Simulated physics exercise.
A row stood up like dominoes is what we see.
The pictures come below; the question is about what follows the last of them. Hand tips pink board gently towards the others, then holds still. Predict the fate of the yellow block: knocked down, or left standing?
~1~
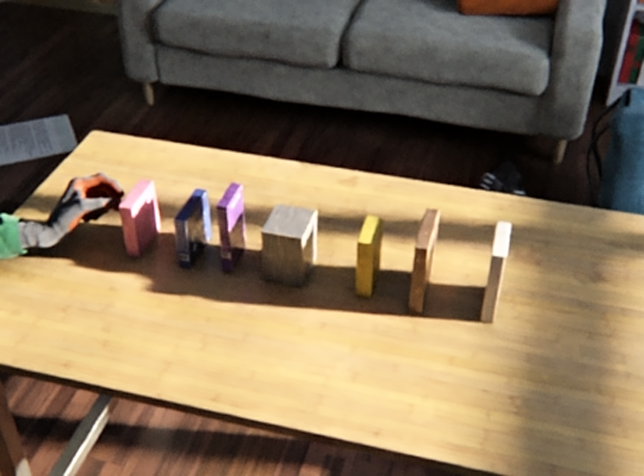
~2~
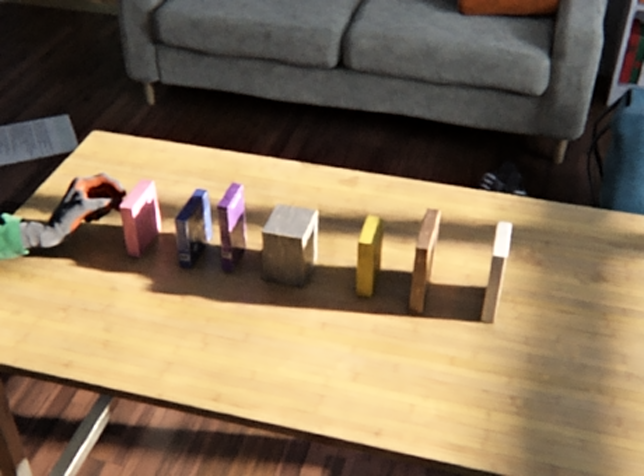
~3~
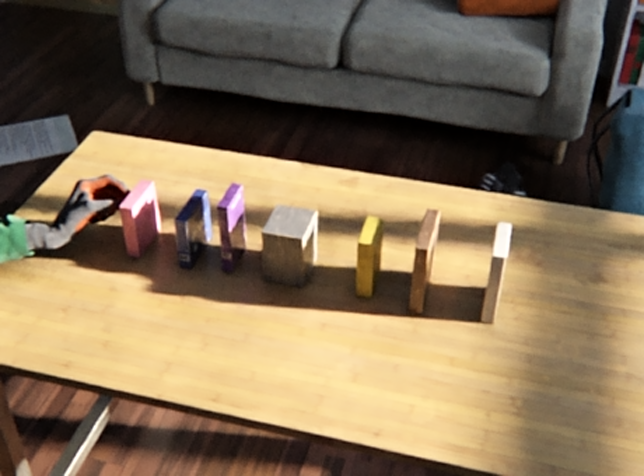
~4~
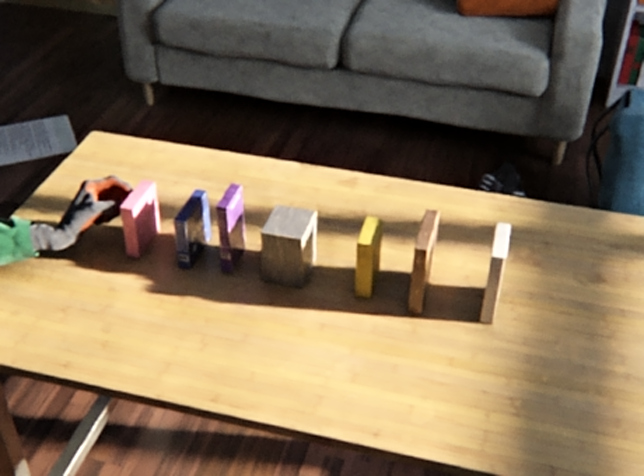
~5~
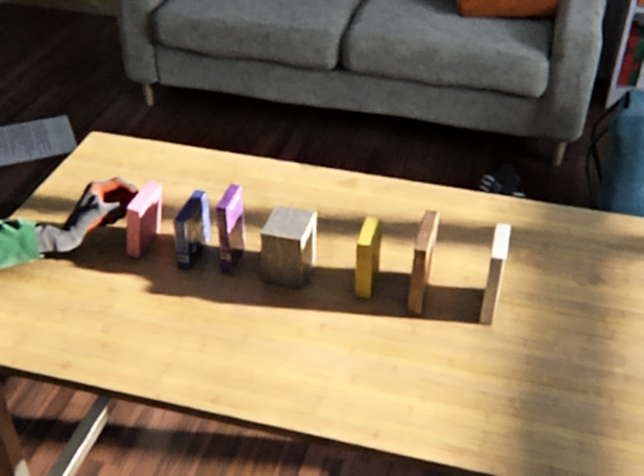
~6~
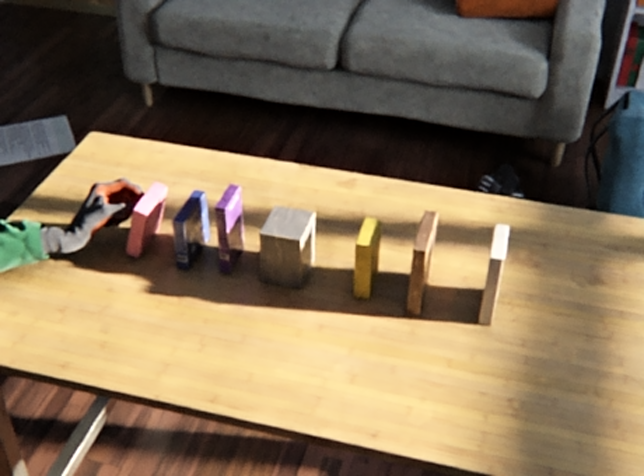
Left standing.
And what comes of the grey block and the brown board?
Result - grey block up, brown board up.
Then, 0.20 s past the last view, pink board 54° over; blue packet rocked 11° from its first pose.
Then, 0.30 s past the last view, pink board 71° over; blue packet rocked 40° from its first pose; purple packet rocked 14° from its first pose.
Finally, down or leaning hard on the table, blue packet; left askew, purple packet; the other 3 still in place. Final places as the last picture's camera would see them, yellow block near (368, 259).
